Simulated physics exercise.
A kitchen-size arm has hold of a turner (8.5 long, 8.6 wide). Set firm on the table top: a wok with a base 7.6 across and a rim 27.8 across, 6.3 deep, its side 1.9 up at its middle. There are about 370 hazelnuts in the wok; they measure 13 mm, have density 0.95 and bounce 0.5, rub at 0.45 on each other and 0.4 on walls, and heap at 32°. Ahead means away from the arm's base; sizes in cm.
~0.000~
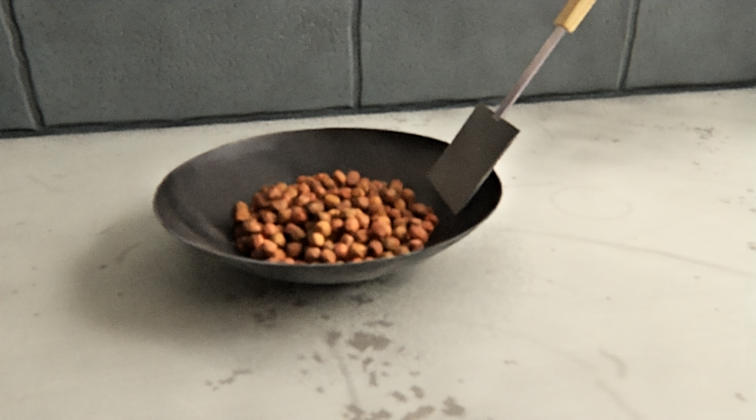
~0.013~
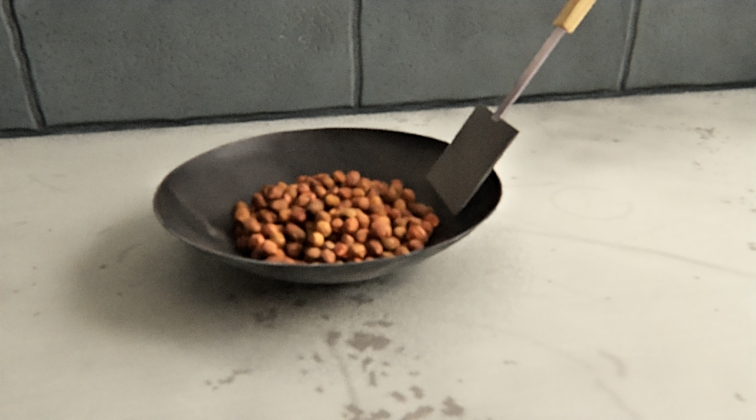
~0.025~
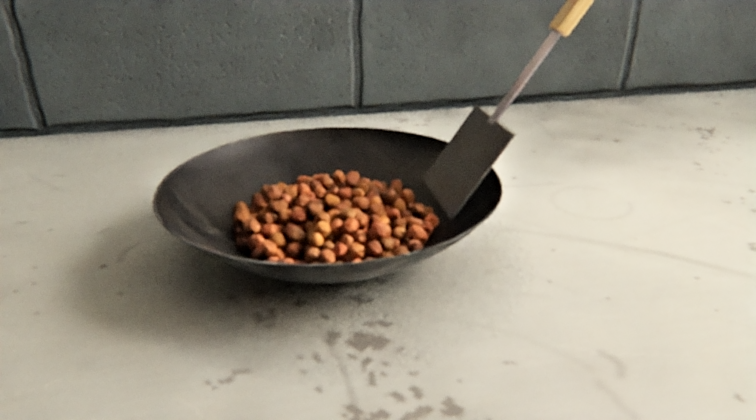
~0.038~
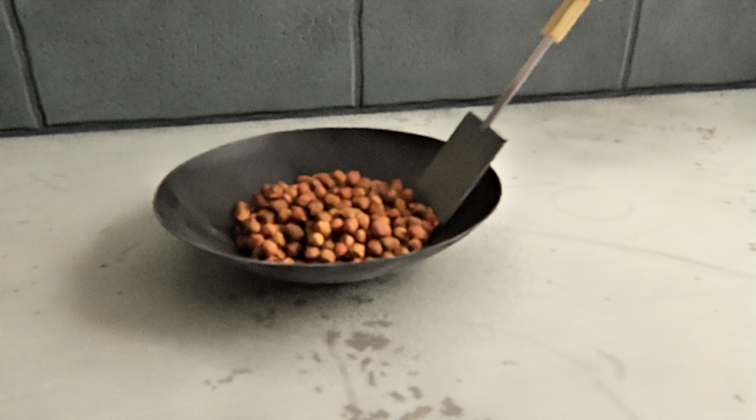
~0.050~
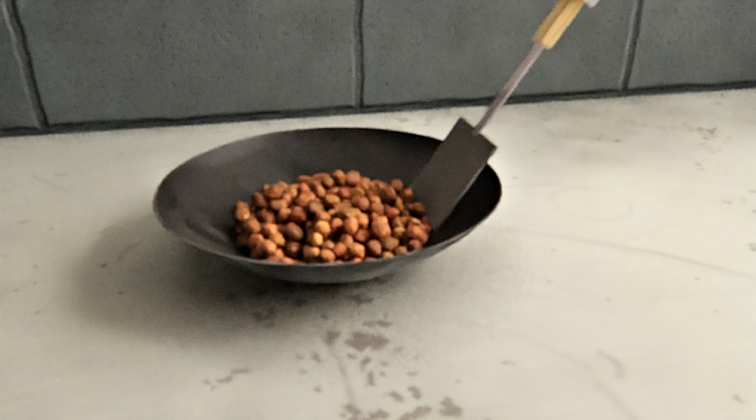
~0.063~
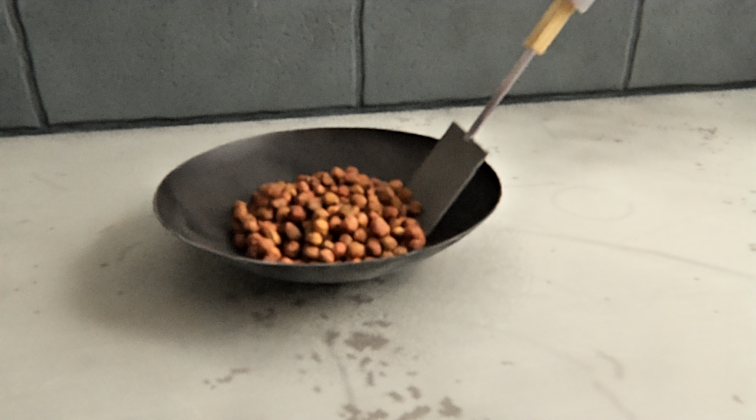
To begin with, a wok heaped with small brown nuts sits on a pale table top, a flat turner slanting in at its right side. The turner then slides a short way left and down against the heap, and the nuts at the right edge shift slightly left.
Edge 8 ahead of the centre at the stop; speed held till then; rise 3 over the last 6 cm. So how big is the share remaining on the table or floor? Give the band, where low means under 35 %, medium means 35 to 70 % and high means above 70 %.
Band: Low.
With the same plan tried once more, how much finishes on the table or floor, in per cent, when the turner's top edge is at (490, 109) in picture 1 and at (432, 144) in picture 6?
It works out to about 50 %, more or less.
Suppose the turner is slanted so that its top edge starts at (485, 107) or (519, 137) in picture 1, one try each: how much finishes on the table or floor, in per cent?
I'd say near 25 per cent for the first and near 20 per cent for the second.
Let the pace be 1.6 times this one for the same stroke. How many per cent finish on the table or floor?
40 %.
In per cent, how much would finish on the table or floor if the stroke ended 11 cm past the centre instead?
Then the share is near 45 in a hundred.
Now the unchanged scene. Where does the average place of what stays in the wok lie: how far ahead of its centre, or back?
Offset forward: Around 4.5 cm.
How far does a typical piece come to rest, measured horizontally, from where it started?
Some 7 cm.
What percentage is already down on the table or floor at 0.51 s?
It is near 20 percent.
By 0.16 s, sloping 55°, highest piece 6 above the table; 370 in the wok.
By 0.26 s, sloping 55°, highest piece 8 above the table; 370 in the wok.
By 0.51 s, sloping 55°, highest piece 8 above the table; 286 in the wok, 68 on the table or floor, 16 on the blade or in flight.
By 1.56 s, sloping 55°, highest piece 6 above the table; 284 in the wok, 86 on the table or floor.
Final count, 284 in the wok, 86 on the table or floor. That is 23 % on the table or floor.
